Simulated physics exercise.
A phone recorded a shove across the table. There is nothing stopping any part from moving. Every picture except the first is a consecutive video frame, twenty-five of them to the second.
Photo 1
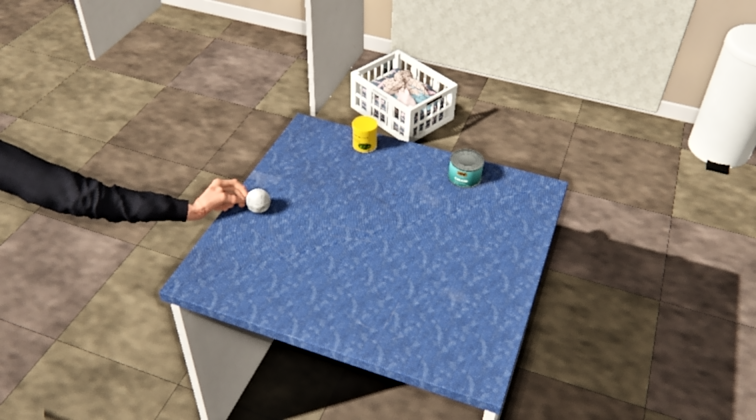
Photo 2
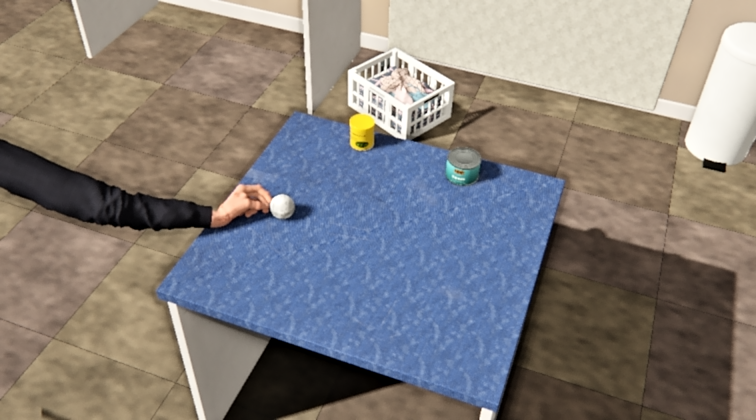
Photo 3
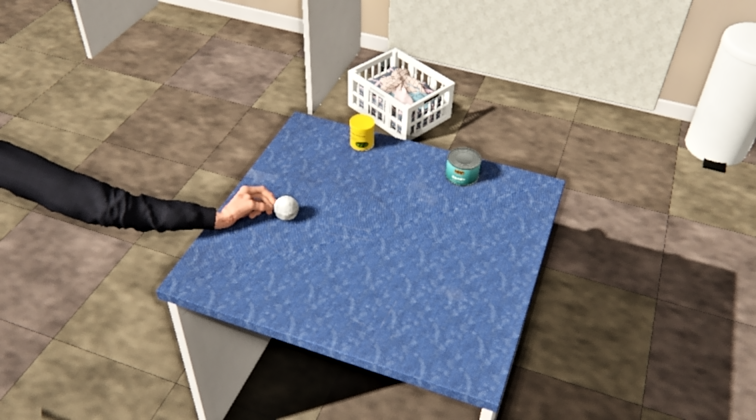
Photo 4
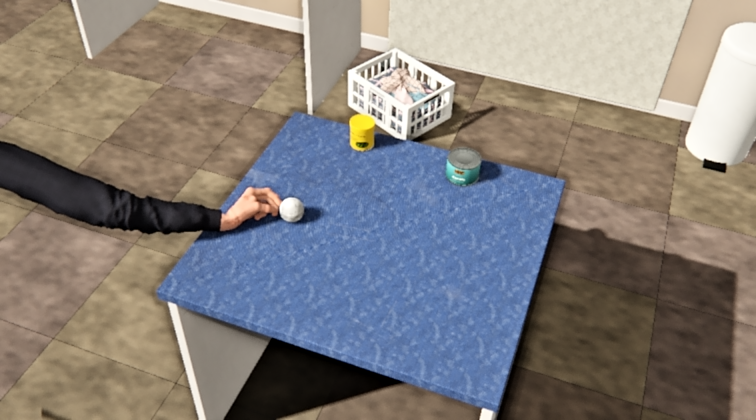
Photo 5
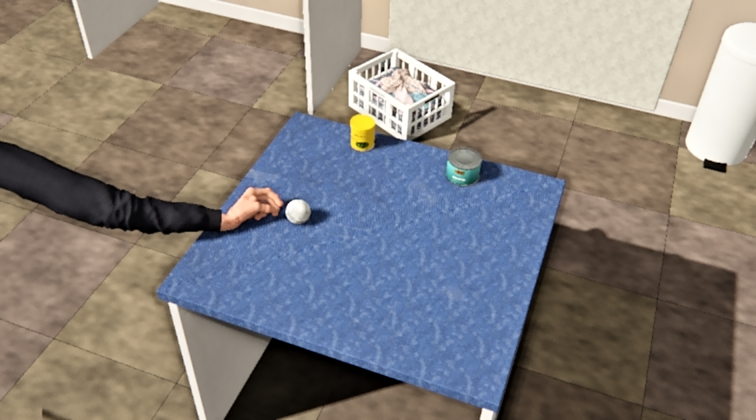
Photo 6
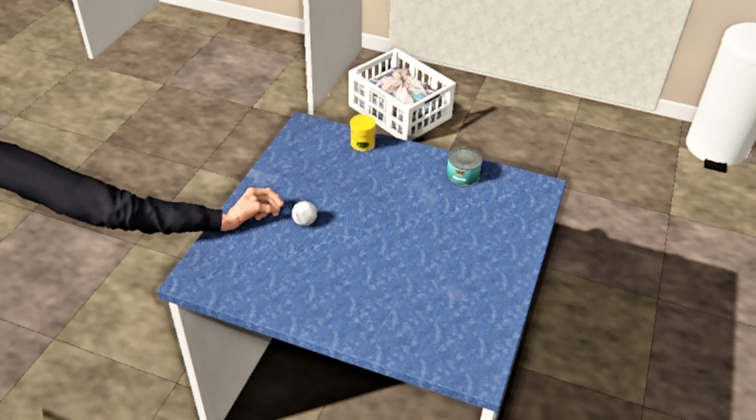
In a tiled room, a dark-sleeved arm reaches from the left over a blue table and pushes a white ball a short way right, past a yellow container and a teal tin, the ball then separating slightly from the fingers.
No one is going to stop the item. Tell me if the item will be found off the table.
It will end up on the table.
Then, 0.20 s on from there, white ball shifted well along near (332, 221).
Then, 0.40 s on from there, white ball shifted well along near (354, 228).
Then, 0.80 s on from there, white ball shifted well along near (386, 237).
In the end, moved from the start, white ball. At the end, from the last picture's camera, white ball near (399, 241).
